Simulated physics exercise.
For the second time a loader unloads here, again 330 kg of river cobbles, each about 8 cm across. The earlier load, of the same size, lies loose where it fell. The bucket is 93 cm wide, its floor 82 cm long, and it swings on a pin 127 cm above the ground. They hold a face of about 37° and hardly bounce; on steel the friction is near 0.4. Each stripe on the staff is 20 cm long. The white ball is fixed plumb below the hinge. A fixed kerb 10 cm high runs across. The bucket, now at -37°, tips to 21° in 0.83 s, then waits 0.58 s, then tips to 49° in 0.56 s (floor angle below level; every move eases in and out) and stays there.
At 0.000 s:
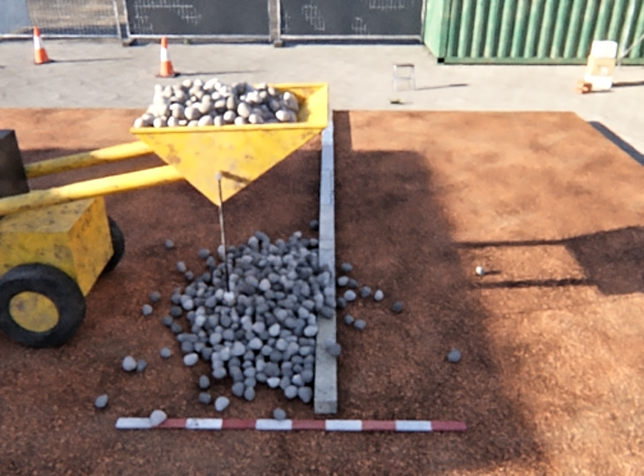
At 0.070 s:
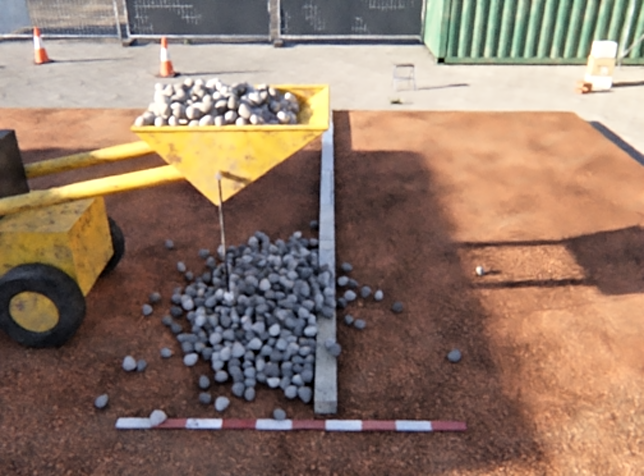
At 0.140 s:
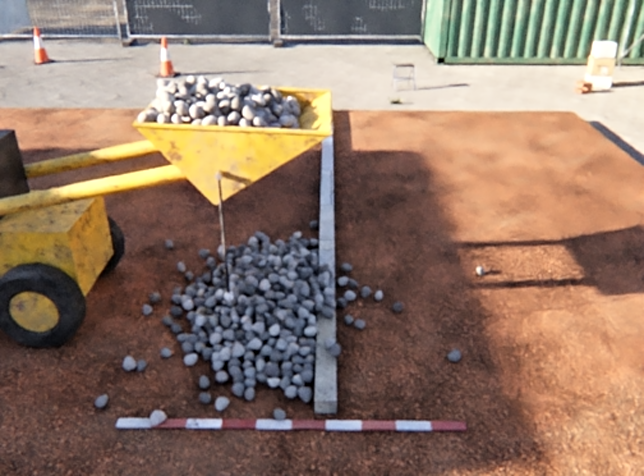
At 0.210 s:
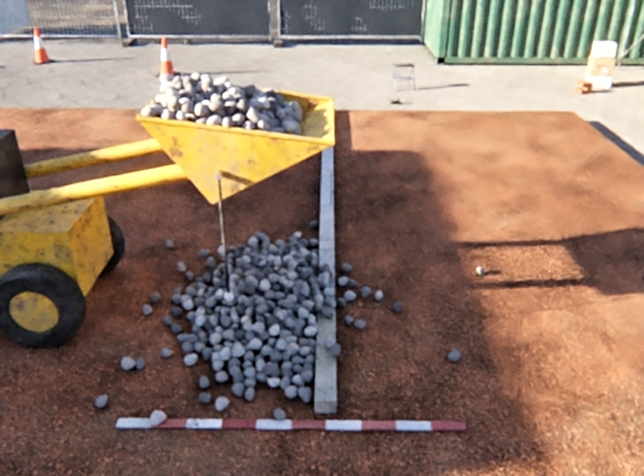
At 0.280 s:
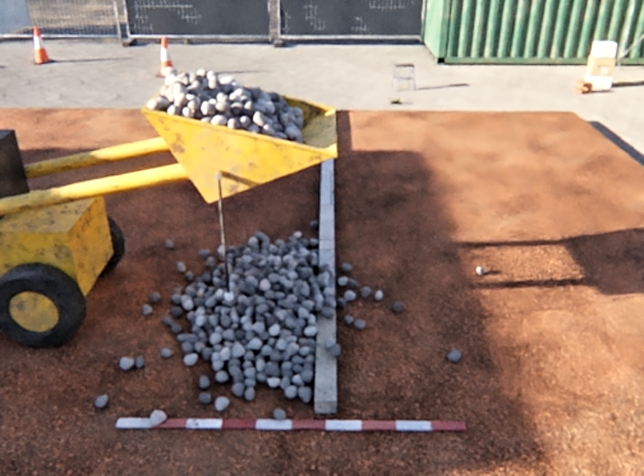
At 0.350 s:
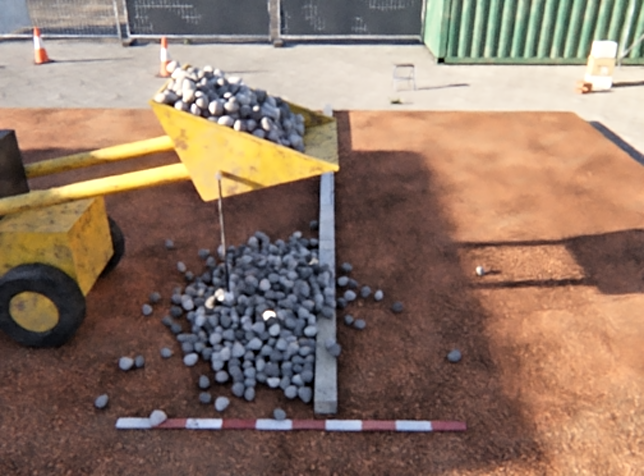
A yellow loader's bucket, heaped with grey cobbles, tilts slowly down toward the right, the stones shifting with it while the wheeled body and the camera stay still. It stands at the left of a sunlit reddish-brown yard, seen from slightly above. Below lies a loose grey heap against a pale kerb, with a red-and-white staff in front and orange cones and a green container behind.
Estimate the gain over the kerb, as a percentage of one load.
About 87 per cent.
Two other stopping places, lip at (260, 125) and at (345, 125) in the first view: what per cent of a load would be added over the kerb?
About 50 and 95 per cent.
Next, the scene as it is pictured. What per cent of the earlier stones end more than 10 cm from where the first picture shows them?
Roughly 0 per cent of them.
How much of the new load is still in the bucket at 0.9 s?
Roughly 85 per cent is still inside.
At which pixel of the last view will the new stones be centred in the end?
Around (378, 301).
After 0.6 s the floor is at 12°; in per cent of one load, 100 in the bucket, 98 on this side of the kerb, 2 over the kerb; the foremost stones are at (392, 302).
After 0.9 s the floor is at 21°; in per cent of one load, 87 in the bucket, 105 on this side of the kerb, 8 over the kerb; the foremost stones are at (398, 282).
After 2.4 s the floor is at 49°; in per cent of one load, 0 in the bucket, 111 on this side of the kerb, 89 over the kerb; the foremost stones are at (550, 304).
After 4.9 s the floor is at 49°; in per cent of one load, 0 in the bucket, 110 on this side of the kerb, 90 over the kerb; the foremost stones are at (551, 304). Net gain over the kerb, 87.
